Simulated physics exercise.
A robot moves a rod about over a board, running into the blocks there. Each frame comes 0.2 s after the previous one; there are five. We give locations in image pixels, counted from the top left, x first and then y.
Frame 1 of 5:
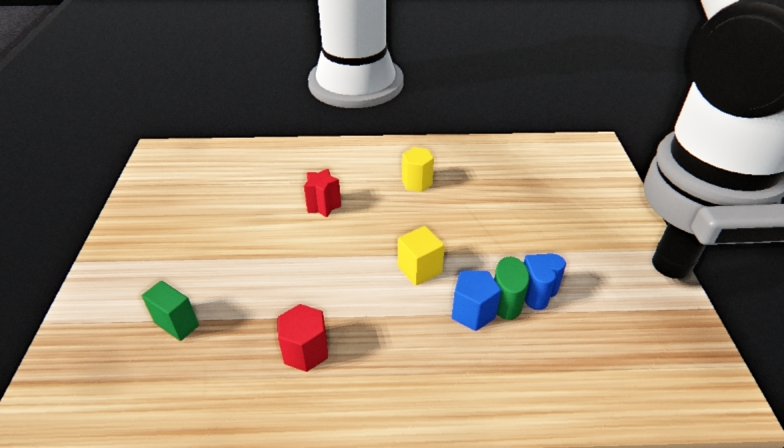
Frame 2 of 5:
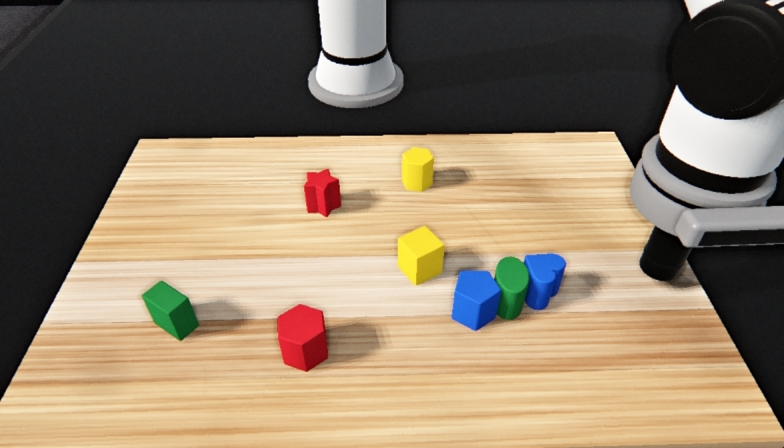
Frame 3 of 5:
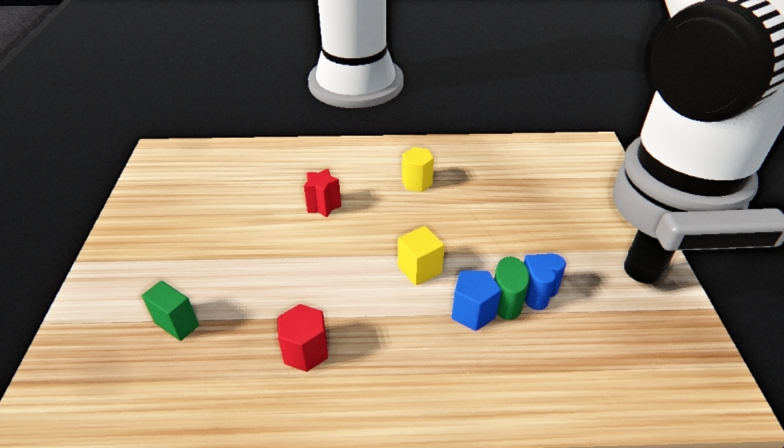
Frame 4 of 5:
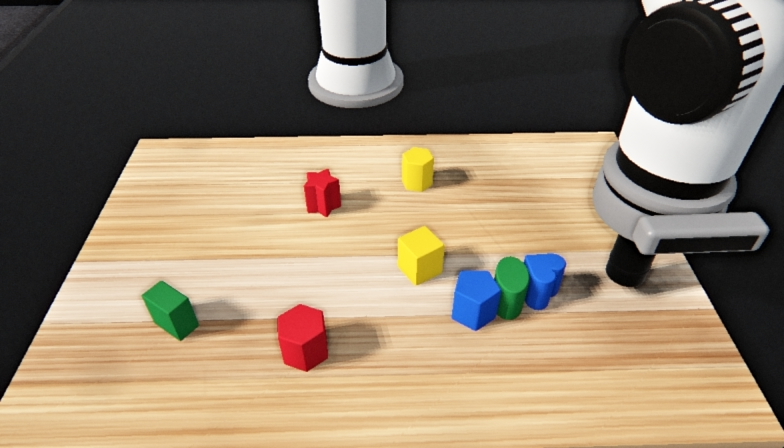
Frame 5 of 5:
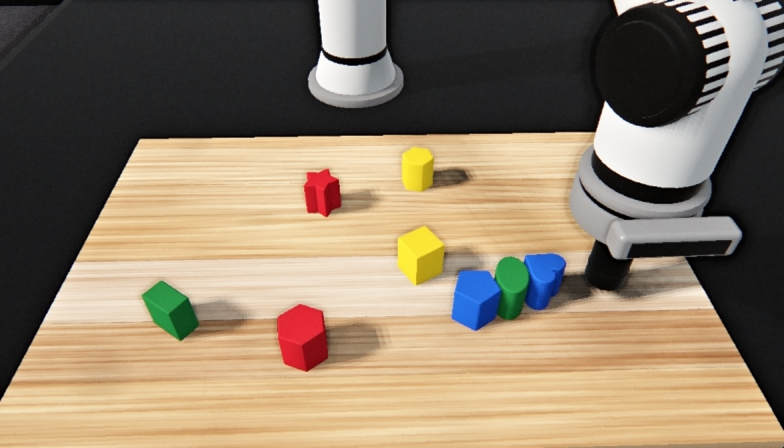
At the start, a robot arm holds a black rod at the right edge of a wooden board scattered with red, yellow, green and blue blocks. The arm then moves the rod steadily left, close to the blue heart beside the green oval, while all the blocks stay still.
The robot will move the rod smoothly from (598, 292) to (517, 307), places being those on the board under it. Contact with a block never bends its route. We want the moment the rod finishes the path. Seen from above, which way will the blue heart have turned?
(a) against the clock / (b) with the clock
It's b.
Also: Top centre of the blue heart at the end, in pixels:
Around pixel (513, 253).
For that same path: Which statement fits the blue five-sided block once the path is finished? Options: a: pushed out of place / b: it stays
Answer: A.
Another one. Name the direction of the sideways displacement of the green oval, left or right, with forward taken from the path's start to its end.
Seen from start to end, it moves right.
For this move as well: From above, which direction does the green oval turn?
Viewed from the top, it goes anticlockwise.
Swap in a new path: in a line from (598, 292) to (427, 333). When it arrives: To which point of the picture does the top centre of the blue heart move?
At roughly (519, 255).
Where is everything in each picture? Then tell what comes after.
The first frame shows rod's lower end at (671, 266); blue five-sided block at (477, 284); green oval at (513, 273); blue heart at (546, 265).
The second frame shows rod at (658, 269); blocks still.
The third frame shows rod at (643, 271); blocks still.
The fourth frame shows rod at (624, 274); blocks still.
The fifth frame shows rod at (603, 278); blue five-sided block at (477, 284); green oval at (513, 273); blue heart at (546, 265).
The first path, step by step. Halfway along, rod at (562, 285); green oval at (506, 273), turned 15° anticlockwise; blue heart at (533, 259).
At the end, rod at (520, 293); blue five-sided block at (461, 289), turned 25° anticlockwise; green oval at (477, 265), turned 50° anticlockwise; blue heart at (513, 253), turned 35° clockwise.
